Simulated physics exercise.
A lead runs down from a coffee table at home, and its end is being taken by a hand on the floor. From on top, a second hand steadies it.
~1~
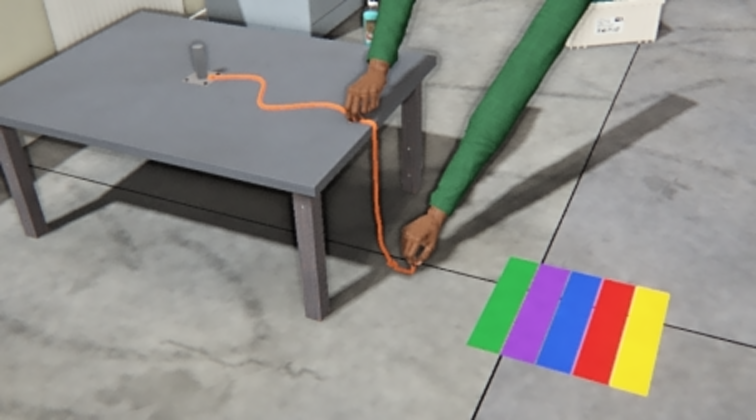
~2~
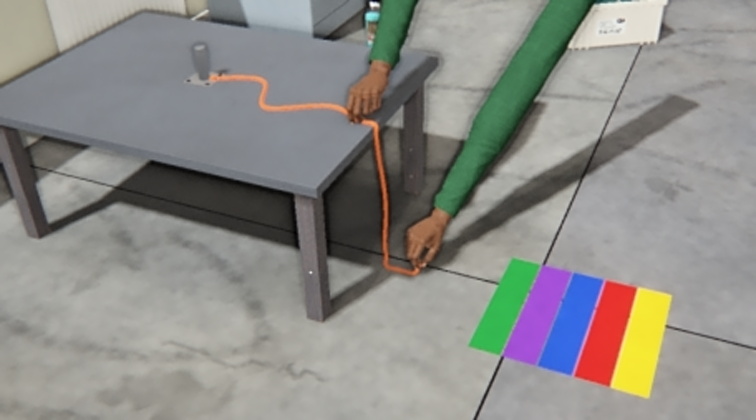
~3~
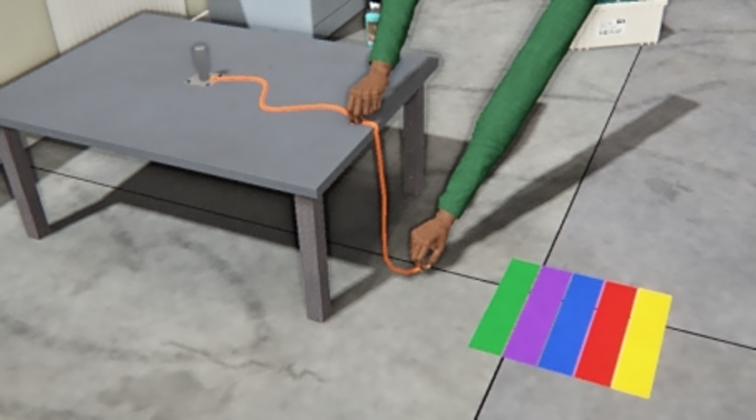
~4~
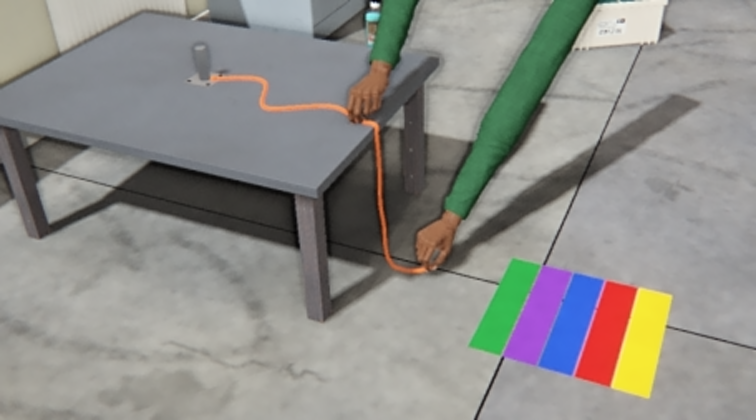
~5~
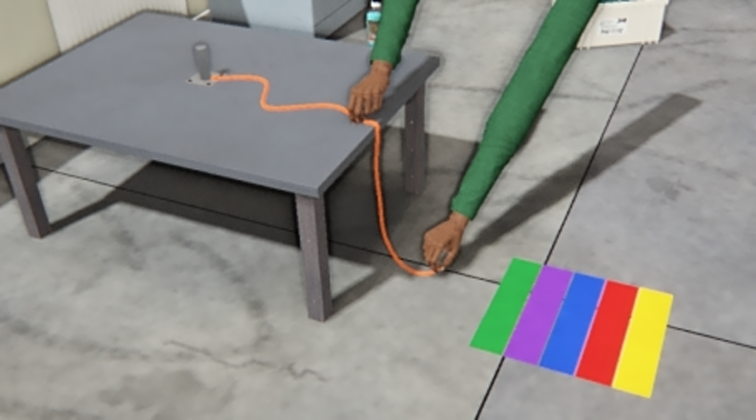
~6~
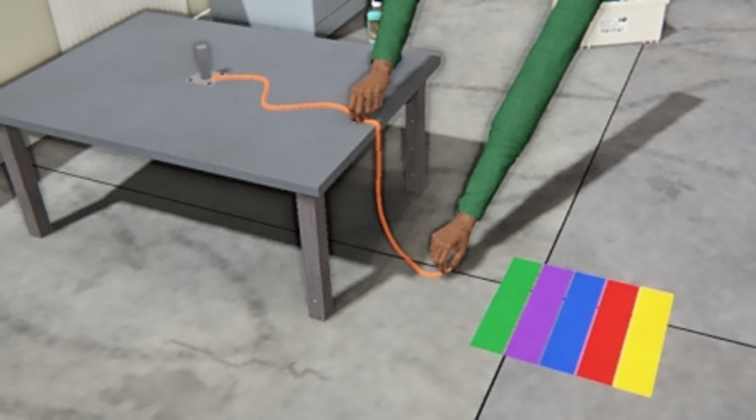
A hand slowly draws the orange cord's end slightly right across the floor beside a table.
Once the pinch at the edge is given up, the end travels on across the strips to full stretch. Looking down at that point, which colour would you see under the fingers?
You would see blue.
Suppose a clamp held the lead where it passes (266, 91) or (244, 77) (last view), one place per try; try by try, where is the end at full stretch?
First try close to (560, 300), second close to (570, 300).
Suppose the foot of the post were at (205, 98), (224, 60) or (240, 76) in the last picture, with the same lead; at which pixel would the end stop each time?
It works out at around (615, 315), (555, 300) and (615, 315) for the three tries.
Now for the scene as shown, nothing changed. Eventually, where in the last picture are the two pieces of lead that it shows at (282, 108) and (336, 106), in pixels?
Roughly at (320, 107), and the other roughly at (366, 119).
Early on, end near (509, 286); over green.
Midway, end near (552, 297); over purple.
At the end of the slack, end near (579, 304); over blue. It gets as far as the blue strip.
